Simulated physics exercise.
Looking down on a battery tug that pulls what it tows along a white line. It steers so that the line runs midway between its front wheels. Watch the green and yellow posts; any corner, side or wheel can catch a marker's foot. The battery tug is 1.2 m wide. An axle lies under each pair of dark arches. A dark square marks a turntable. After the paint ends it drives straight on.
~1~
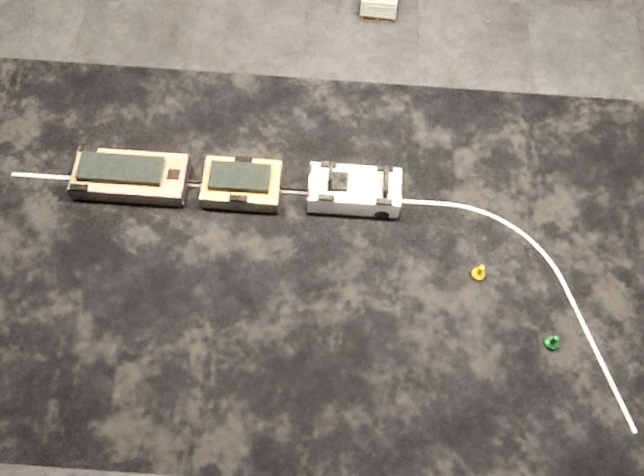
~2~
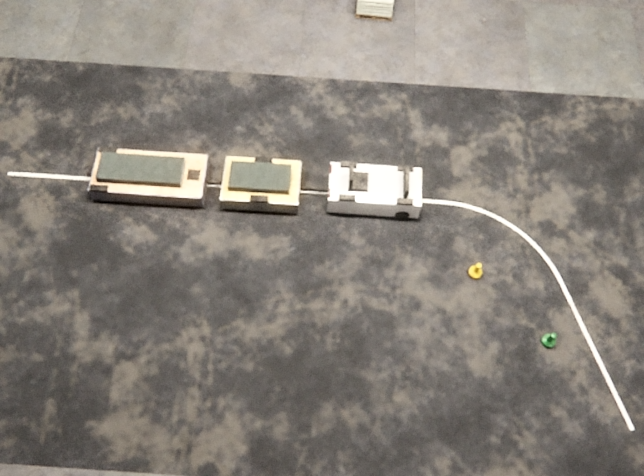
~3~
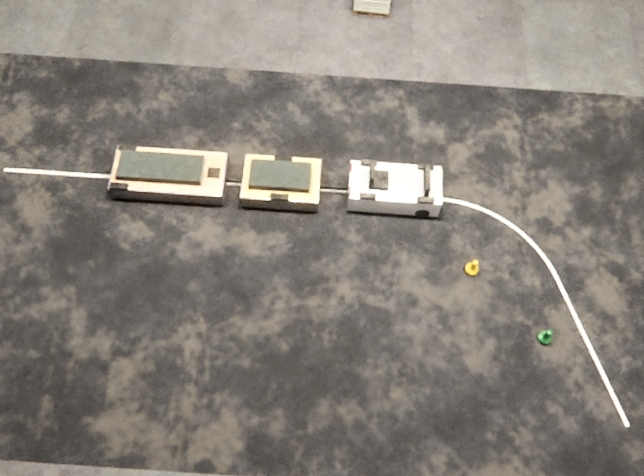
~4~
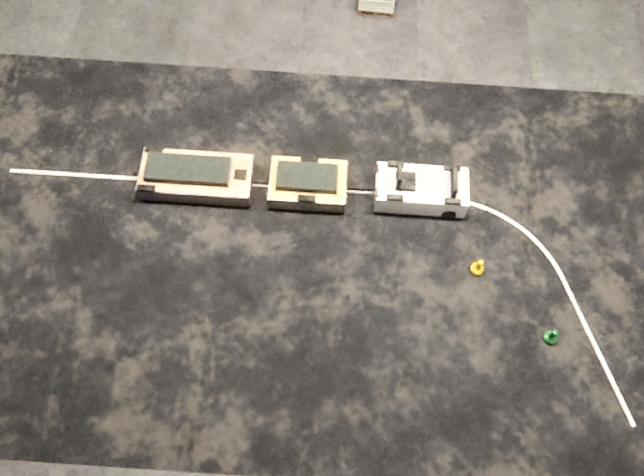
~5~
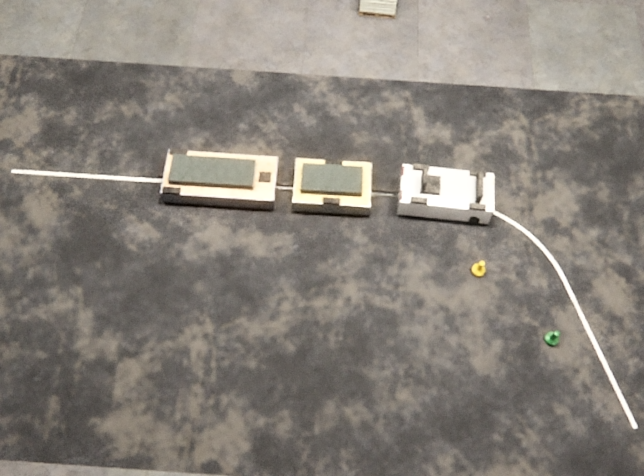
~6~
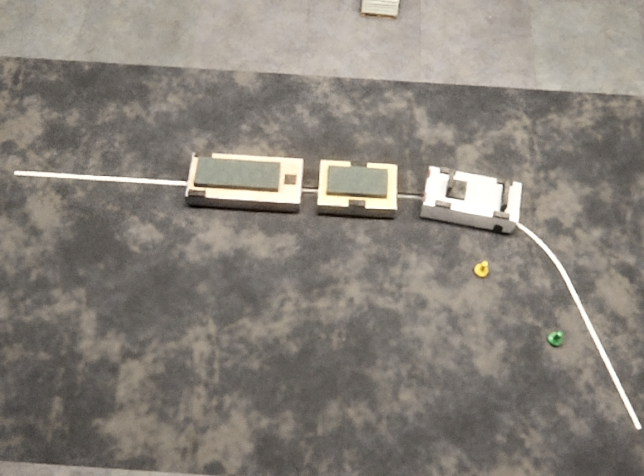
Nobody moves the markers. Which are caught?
Green gets struck, yellow gets knocked.
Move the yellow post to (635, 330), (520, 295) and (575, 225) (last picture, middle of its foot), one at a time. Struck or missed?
First clear, second hit, third missed.
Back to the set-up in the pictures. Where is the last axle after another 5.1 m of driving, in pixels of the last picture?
Near (370, 186).
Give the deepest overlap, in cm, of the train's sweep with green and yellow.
About: Green 40, yellow 15.
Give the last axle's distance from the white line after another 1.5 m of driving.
About 0 cm.
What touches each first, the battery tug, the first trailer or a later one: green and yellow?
Green: Trailer one, yellow: One further back.
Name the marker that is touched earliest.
It is green.
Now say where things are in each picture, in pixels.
In the first frame, nose (396, 187); last axle (84, 168); still straight; green (553, 342), yellow (479, 273); 2 trailers.
In the second frame, nose (416, 187); last axle (104, 169); still straight.
In the third frame, nose (436, 185); last axle (123, 167); still straight.
In the fourth frame, nose (463, 186); last axle (150, 168); still straight.
In the fifth frame, nose (488, 192); last axle (175, 171); turned 3°.
In the sixth frame, nose (514, 201); last axle (200, 174); turned 8°; green (556, 338), yellow (482, 269).
With 2.9 m more driven, the last axle is at (298, 179) of the last picture, on the line.
With 6.8 m more driven, the last axle is at (425, 200) of the last picture, 35 cm off the line; the first trailer has hit green.
With 8.0 m more driven, the last axle is at (461, 216) of the last picture, 80 cm off the line; the second trailer has hit yellow.
With 11.7 m more driven, the last axle is at (564, 308) of the last picture, 70 cm off the line.
With 14.6 m more driven, the last axle is at (634, 414) of the last picture, 25 cm off the line; 2 of 2 struck in all.
